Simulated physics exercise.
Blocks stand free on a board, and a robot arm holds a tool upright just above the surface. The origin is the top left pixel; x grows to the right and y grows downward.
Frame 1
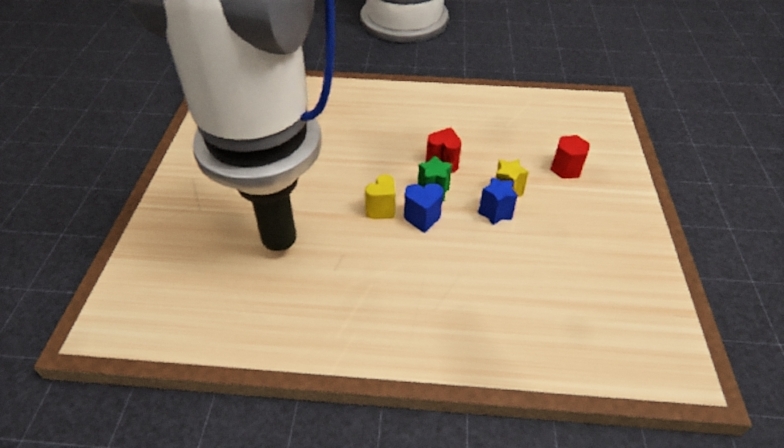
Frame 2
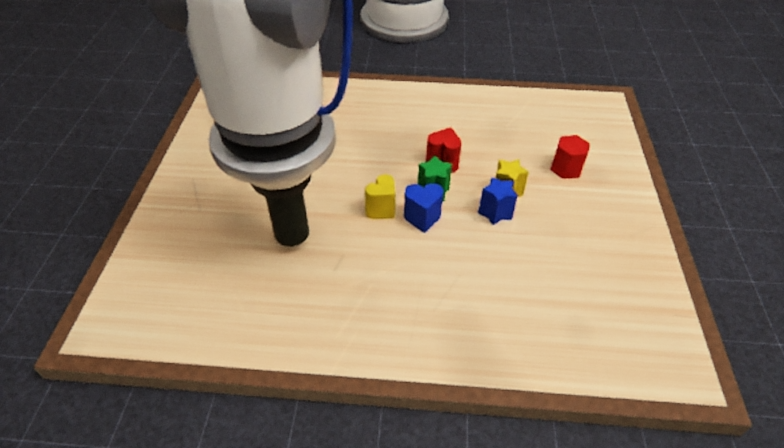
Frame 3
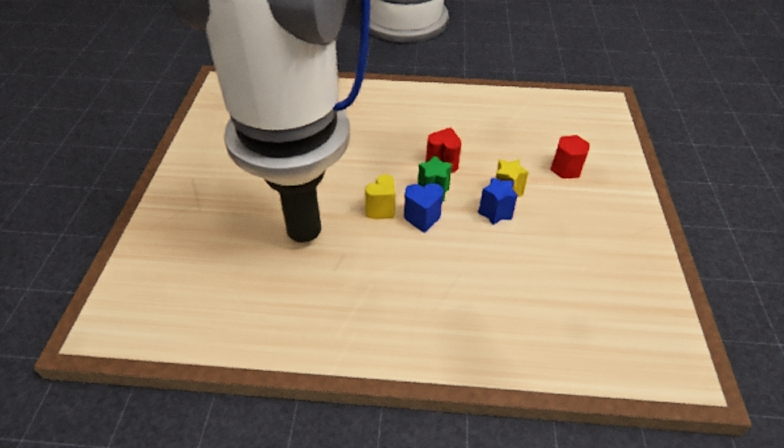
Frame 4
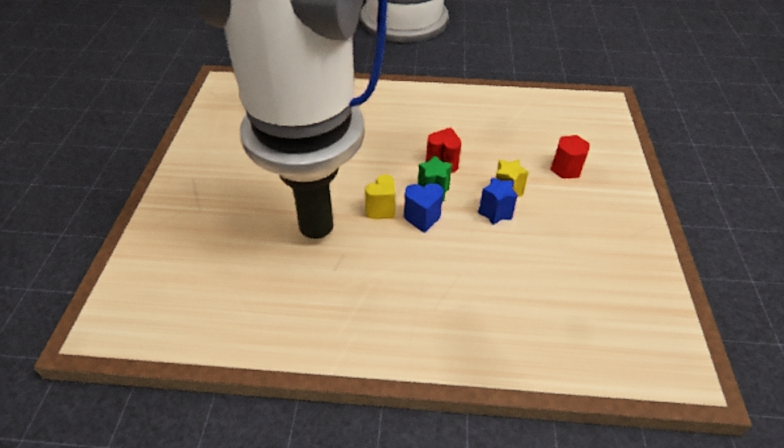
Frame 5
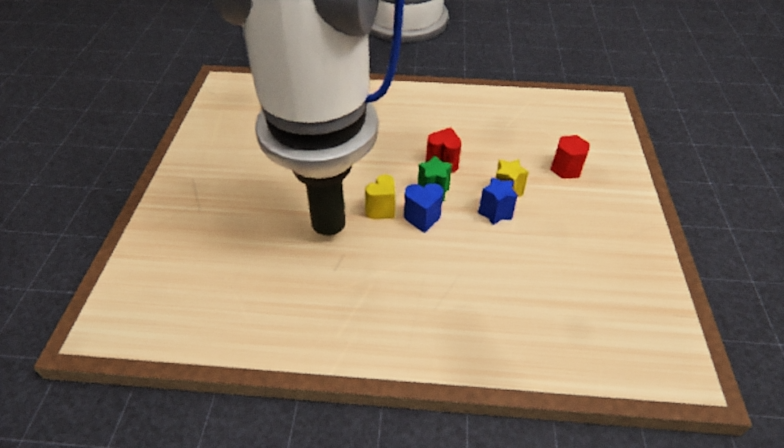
The video shows a robot arm holding a black tool upright over a wooden board and moving it steadily right, toward a yellow heart-shaped block, while the red, green, blue and yellow blocks stay still.
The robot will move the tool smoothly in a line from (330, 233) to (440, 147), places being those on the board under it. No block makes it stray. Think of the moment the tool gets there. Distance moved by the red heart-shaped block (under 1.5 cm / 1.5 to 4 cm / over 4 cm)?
The displacement of the red heart-shaped block is 1.5-4 cm.
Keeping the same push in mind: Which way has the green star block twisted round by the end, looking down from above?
It spins anti-clockwise.
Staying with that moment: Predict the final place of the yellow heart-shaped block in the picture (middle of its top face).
Its top middle: (415, 174).
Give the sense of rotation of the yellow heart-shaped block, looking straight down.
In a top view, it turns clockwise.
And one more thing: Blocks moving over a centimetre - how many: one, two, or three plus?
It should be two.
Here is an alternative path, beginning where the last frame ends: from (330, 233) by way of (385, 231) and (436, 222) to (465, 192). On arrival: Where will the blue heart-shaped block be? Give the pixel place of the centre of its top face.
The blue heart-shaped block ends near (489, 154).
On the path given first. One third of the way, tool at (369, 191); yellow heart-shaped block at (403, 179), turned 40° clockwise; blue heart-shaped block at (428, 194).
Two thirds of the way, tool at (407, 162); yellow heart-shaped block at (415, 174), turned 110° clockwise; blue heart-shaped block at (429, 195); green star block at (440, 168), turned 20° anticlockwise.
At the end, tool at (441, 138); yellow heart-shaped block at (415, 174), turned 110° clockwise; blue heart-shaped block at (429, 195); green star block at (440, 168), turned 20° anticlockwise; red heart-shaped block at (469, 131), turned 80° clockwise.
